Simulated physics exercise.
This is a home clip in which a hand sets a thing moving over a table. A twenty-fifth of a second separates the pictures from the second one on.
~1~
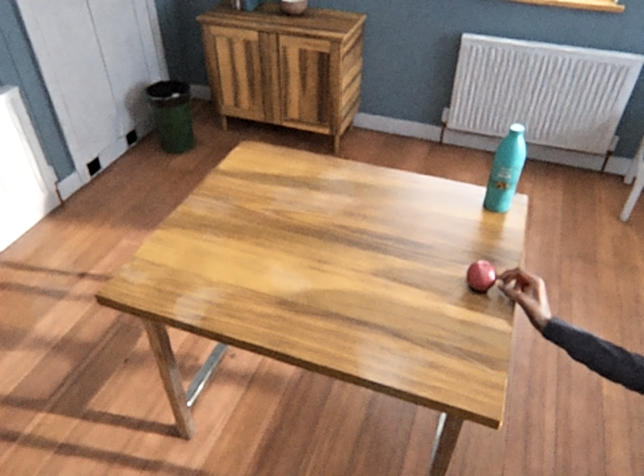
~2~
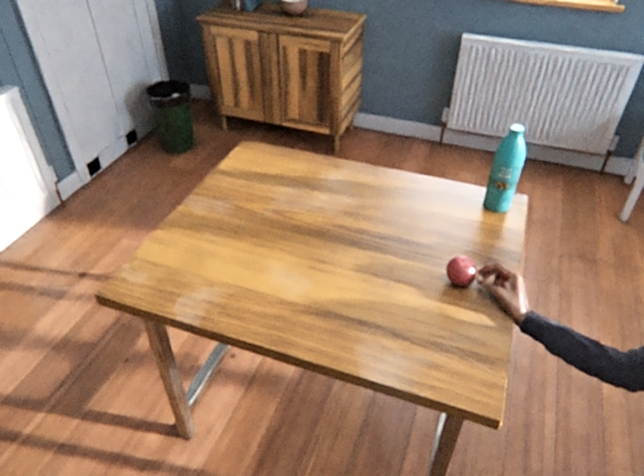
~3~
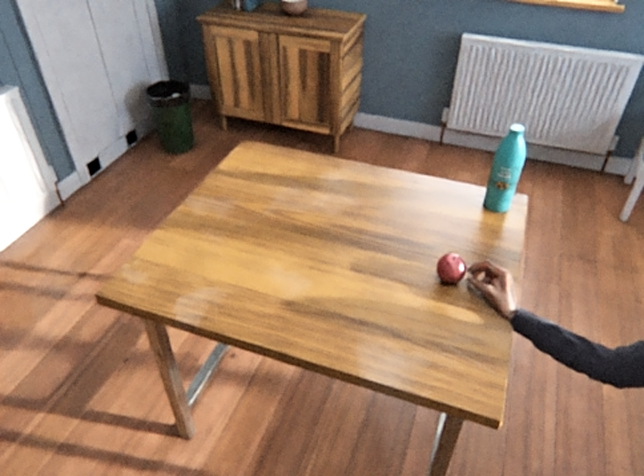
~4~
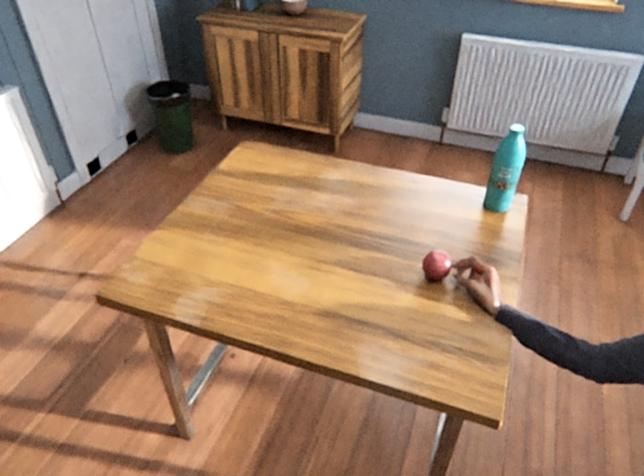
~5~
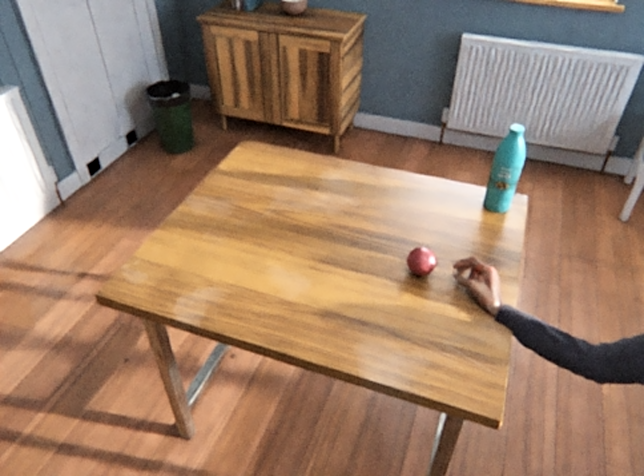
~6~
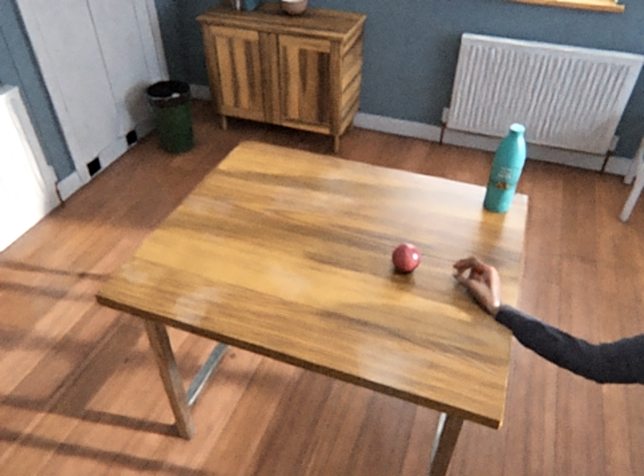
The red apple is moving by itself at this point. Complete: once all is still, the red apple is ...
Off the table.
Then, 0.40 s past the last view, red apple displaced well along near (271, 225).
Then, 0.90 s past the last view, red apple now off the table.
Finally, off the table, red apple.
